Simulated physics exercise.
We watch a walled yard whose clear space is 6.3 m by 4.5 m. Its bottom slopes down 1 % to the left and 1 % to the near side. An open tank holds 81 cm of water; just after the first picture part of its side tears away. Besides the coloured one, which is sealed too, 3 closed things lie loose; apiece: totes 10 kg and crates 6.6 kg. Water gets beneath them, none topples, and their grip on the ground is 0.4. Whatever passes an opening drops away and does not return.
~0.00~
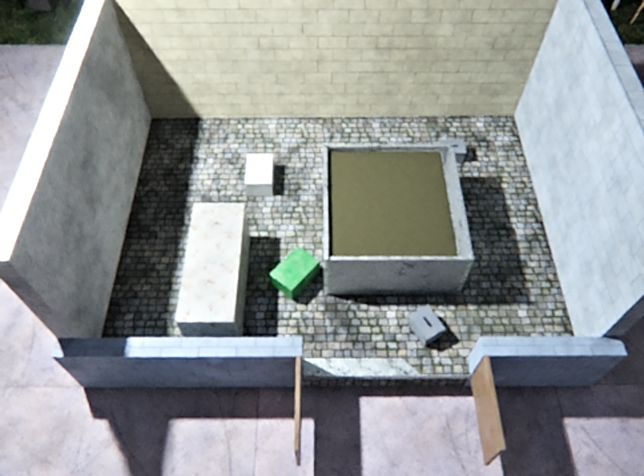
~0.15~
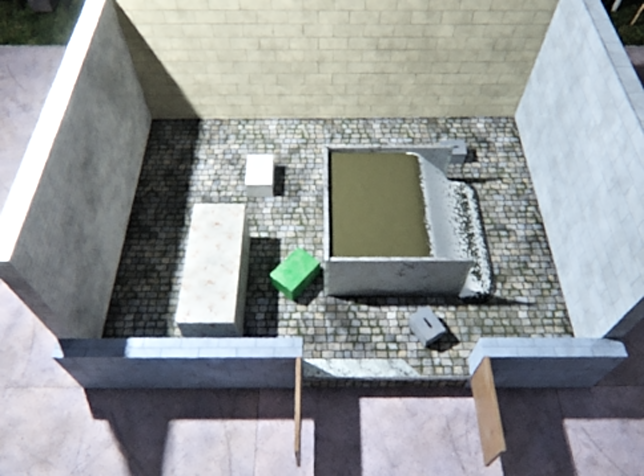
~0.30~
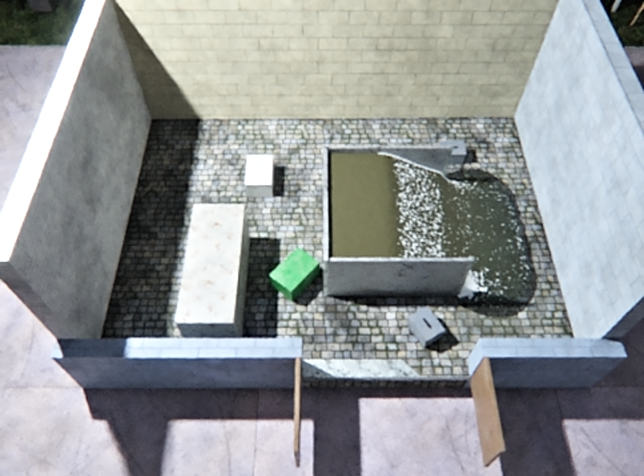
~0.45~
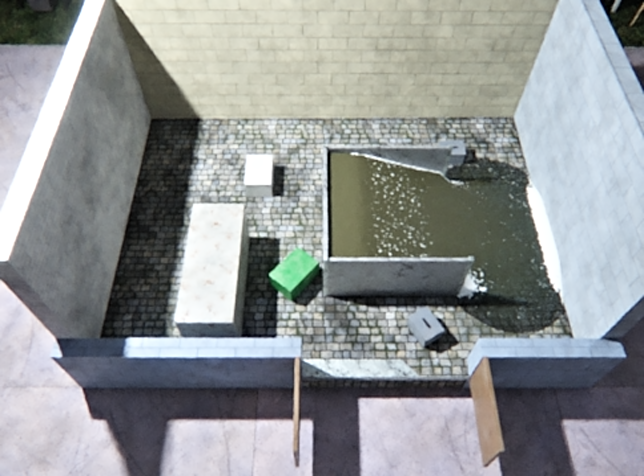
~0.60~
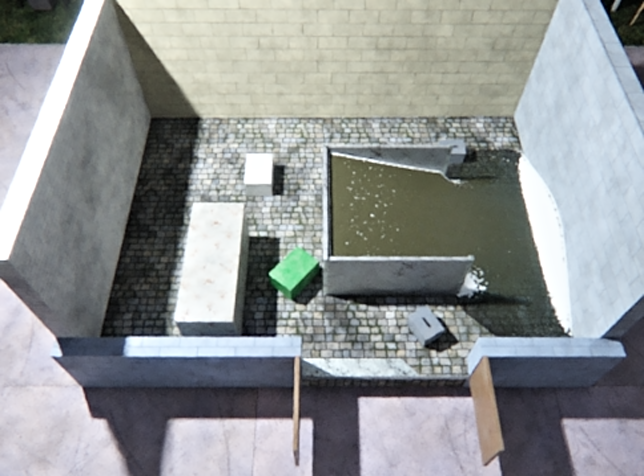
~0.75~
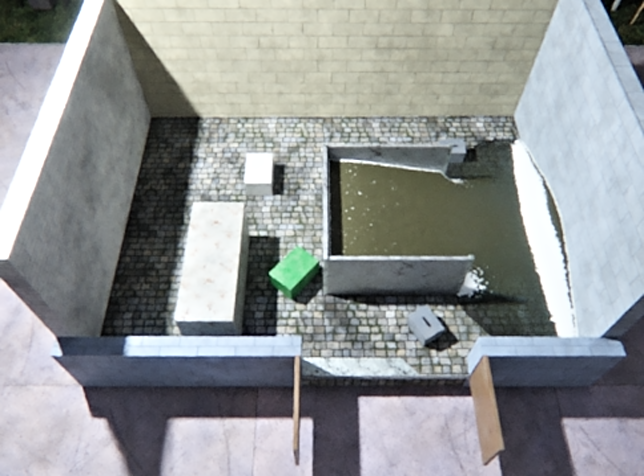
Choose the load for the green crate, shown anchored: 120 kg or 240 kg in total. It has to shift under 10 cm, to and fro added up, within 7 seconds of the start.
I expect that the smaller load will do.
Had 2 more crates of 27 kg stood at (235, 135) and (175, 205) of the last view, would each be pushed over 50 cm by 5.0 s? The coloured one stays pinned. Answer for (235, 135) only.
Answer: Over.
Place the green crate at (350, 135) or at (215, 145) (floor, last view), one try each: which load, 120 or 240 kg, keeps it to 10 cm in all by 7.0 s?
In that order: The smaller is enough; either load holds.
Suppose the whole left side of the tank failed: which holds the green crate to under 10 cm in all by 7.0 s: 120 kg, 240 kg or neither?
In that case only the higher weight holds it.
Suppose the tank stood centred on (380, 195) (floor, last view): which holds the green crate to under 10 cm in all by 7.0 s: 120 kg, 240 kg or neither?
In that case the lower weight is enough.
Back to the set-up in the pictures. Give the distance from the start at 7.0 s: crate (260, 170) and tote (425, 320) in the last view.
In that order: 300 cm, 150 cm.
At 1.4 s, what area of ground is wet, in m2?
Roughly 9.0 m2.
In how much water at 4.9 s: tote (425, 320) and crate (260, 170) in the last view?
Roughly 14 and 8 cm.
After 1.4 s the green crate would be 0 cm from its start with 120 kg and 0 cm from its start with 240 kg; 0 cm of water round it then.
After 3.1 s the green crate would be 0 cm from its start with 120 kg and 0 cm from its start with 240 kg; 4 cm of water round it then.
After 4.9 s the green crate would be 0 cm from its start with 120 kg and 0 cm from its start with 240 kg; 7 cm of water round it then.
After 7.0 s the green crate would be 0 cm from its start with 120 kg and 0 cm from its start with 240 kg; 7 cm of water round it then.
